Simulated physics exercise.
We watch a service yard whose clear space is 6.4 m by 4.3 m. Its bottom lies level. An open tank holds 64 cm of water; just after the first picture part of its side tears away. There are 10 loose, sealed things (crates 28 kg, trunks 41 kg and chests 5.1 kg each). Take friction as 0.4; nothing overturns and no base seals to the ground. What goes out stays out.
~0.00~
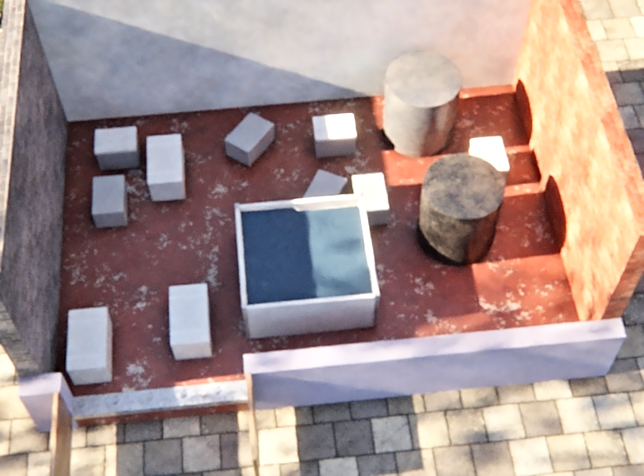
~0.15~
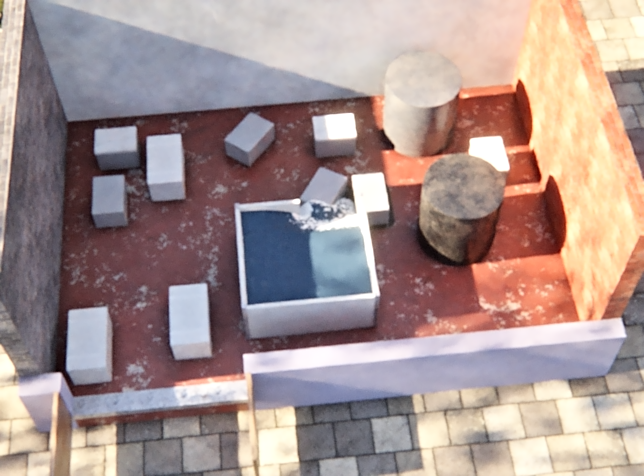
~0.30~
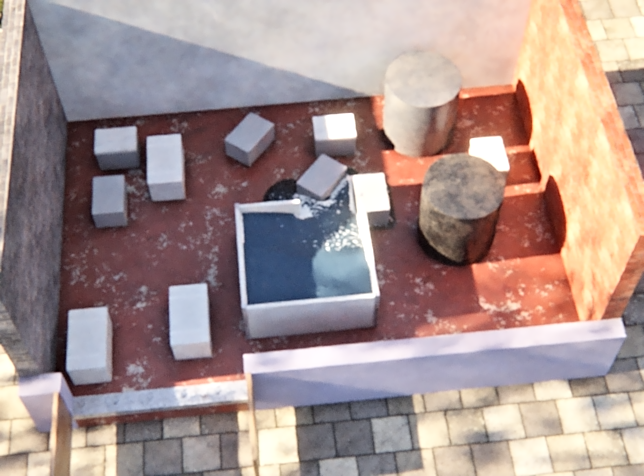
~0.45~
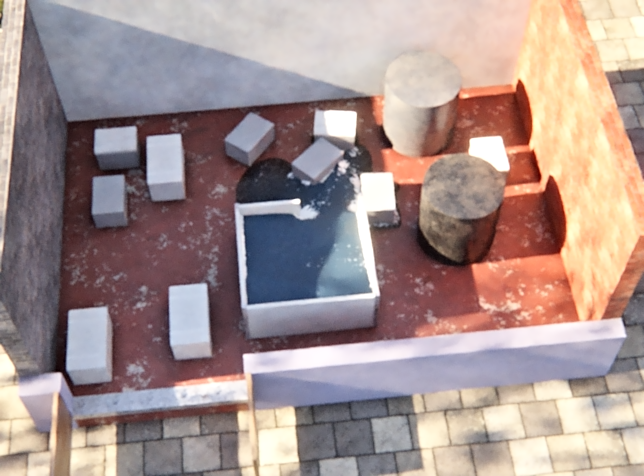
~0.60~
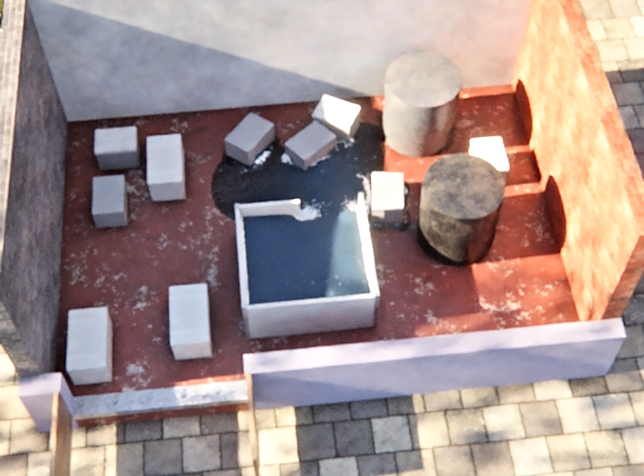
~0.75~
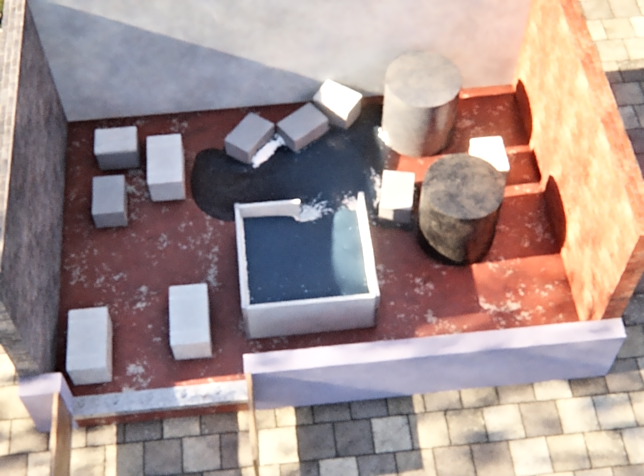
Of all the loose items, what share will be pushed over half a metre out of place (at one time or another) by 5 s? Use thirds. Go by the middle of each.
Share: Between one and two thirds.
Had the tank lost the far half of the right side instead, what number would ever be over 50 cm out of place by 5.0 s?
Then 2.
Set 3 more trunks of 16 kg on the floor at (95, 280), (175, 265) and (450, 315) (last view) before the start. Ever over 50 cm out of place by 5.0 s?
In that order: Under, short of it, less.
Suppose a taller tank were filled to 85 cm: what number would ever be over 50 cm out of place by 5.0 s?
In that case 8 of them.
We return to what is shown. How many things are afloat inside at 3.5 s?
At that moment 2.
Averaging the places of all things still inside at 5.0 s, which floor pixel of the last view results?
Around (211, 220).
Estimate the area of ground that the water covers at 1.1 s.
Roughly 7.0 m2.
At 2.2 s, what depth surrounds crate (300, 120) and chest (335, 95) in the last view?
Roughly 20 and 27 cm.
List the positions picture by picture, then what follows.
The first picture shows a crate at (324, 191) rests on the ground; a chest at (334, 127) rests on the ground; 2.1 m2 under water; 0 of 10 have shifted.
The second picture shows a crate at (324, 188), on the bottom, 4 cm from its start; a chest at (334, 127) rests on the ground; 2.5 m2 under water; 0 of 10 have shifted.
The third picture shows a crate at (322, 175), on the bottom, 26 cm from its start; a chest at (334, 127), on the bottom; 2.9 m2 under water; 1 of 10 have shifted.
The fourth picture shows a crate at (318, 158) rests on the ground, 55 cm from its start; a chest at (335, 123), on the bottom, 7 cm from its start; 3.8 m2 under water; 3 of 10 have shifted.
The fifth picture shows a crate at (311, 140), on the bottom, 88 cm from its start; a chest at (337, 111) rests on the ground, 28 cm from its start; 4.7 m2 under water; 3 of 10 have shifted.
The sixth picture shows a crate at (302, 122), on the bottom, 122 cm from its start; a chest at (337, 97), on the bottom, 54 cm from its start; 5.7 m2 under water; 3 of 10 have shifted.
After 1.1 s 3 of 10 are over 50 cm from their spots; 1 afloat.
After 2.2 s 4 of 10 are over 50 cm from their spots; 2 afloat.
After 3.5 s 5 of 10 are over 50 cm from their spots; 2 afloat.
After 5.0 s 6 of 10 are over 50 cm from their spots, and 6 have been at some point; 4 afloat.
